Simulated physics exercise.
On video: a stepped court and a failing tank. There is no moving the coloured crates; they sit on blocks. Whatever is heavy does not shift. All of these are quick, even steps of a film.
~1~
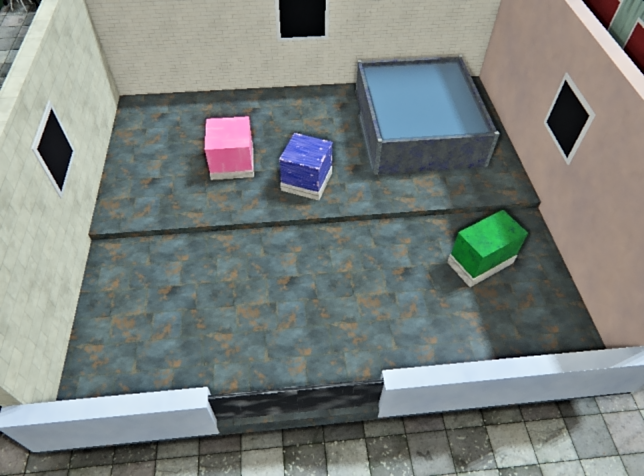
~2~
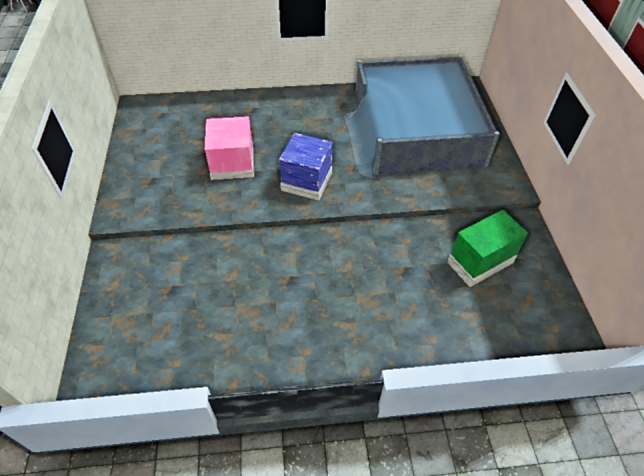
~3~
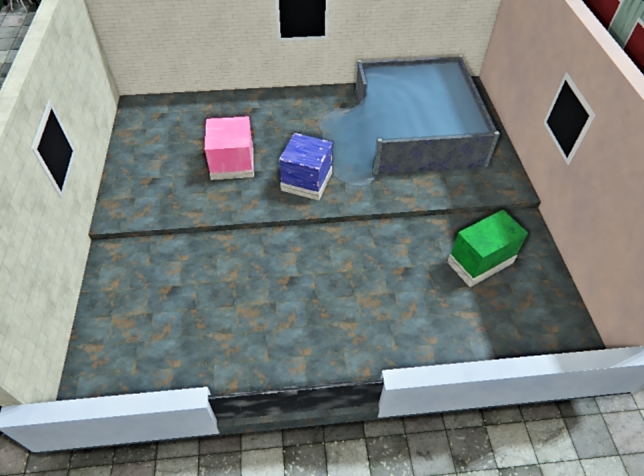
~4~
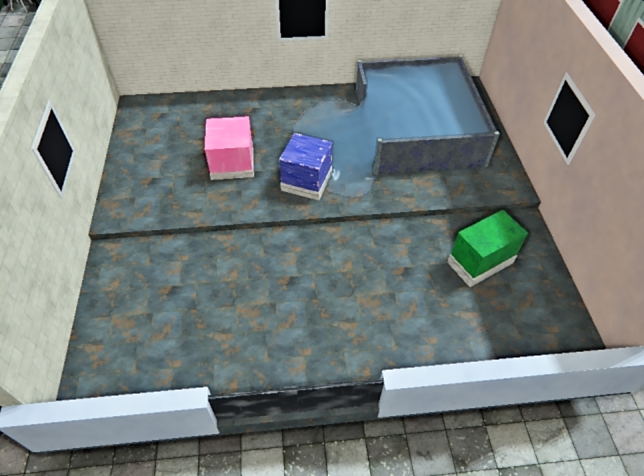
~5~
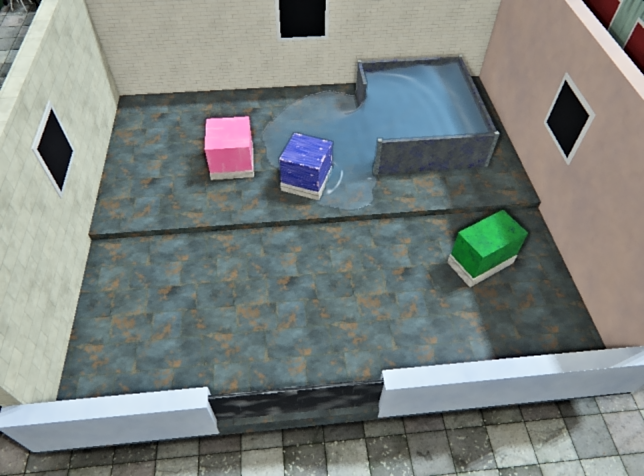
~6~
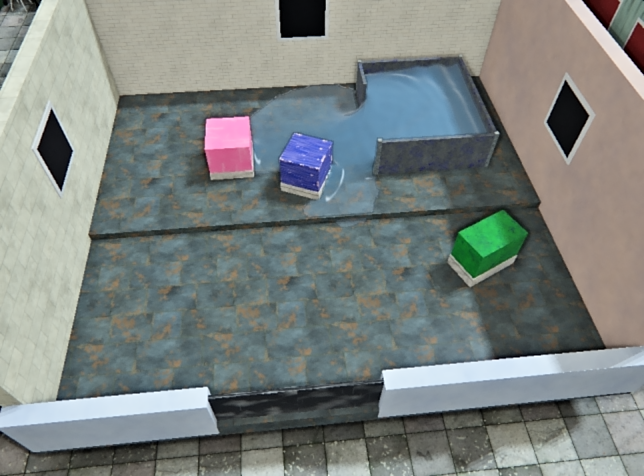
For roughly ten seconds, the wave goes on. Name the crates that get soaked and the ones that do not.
Result: The pink crate sits too low; the green crate sits high enough; the blue crate sits too low.
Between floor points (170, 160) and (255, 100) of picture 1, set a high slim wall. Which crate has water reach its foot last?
My answer: The green crate.
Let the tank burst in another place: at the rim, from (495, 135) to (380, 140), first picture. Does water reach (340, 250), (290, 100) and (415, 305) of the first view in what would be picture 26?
Soaked, untouched, soaked.
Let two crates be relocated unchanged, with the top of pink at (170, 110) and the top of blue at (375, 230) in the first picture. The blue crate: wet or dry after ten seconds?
Answer: Blue crate stays clear.
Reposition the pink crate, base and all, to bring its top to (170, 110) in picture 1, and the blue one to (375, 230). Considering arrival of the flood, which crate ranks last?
I'd say the green-painted one is last.
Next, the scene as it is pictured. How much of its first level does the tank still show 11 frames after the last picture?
My reading is roughly 44 in a hundred.
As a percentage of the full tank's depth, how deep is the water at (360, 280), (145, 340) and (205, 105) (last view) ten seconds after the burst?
In order: 12, 14, 12 %.
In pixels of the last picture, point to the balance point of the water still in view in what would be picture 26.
The water's centre sits above (295, 160).
A moment on, water covers 25 % of the floor; the pink crate water round its plinth, the green crate not reached, the blue crate water round its plinth.
Next, water covers 45 % of the floor; the pink crate water round its plinth, the green crate not reached, the blue crate water round its plinth.
Then, water covers 60 % of the floor; the pink crate water round its plinth, the green crate water round its plinth, the blue crate water round its plinth.
Later, water covers 85 % of the floor; the pink crate water round its plinth, the green crate water round its plinth, the blue crate water round its plinth.
In the end, water covers 95 % of the floor; the pink crate was topped, the green crate stayed above the water, the blue crate was topped.
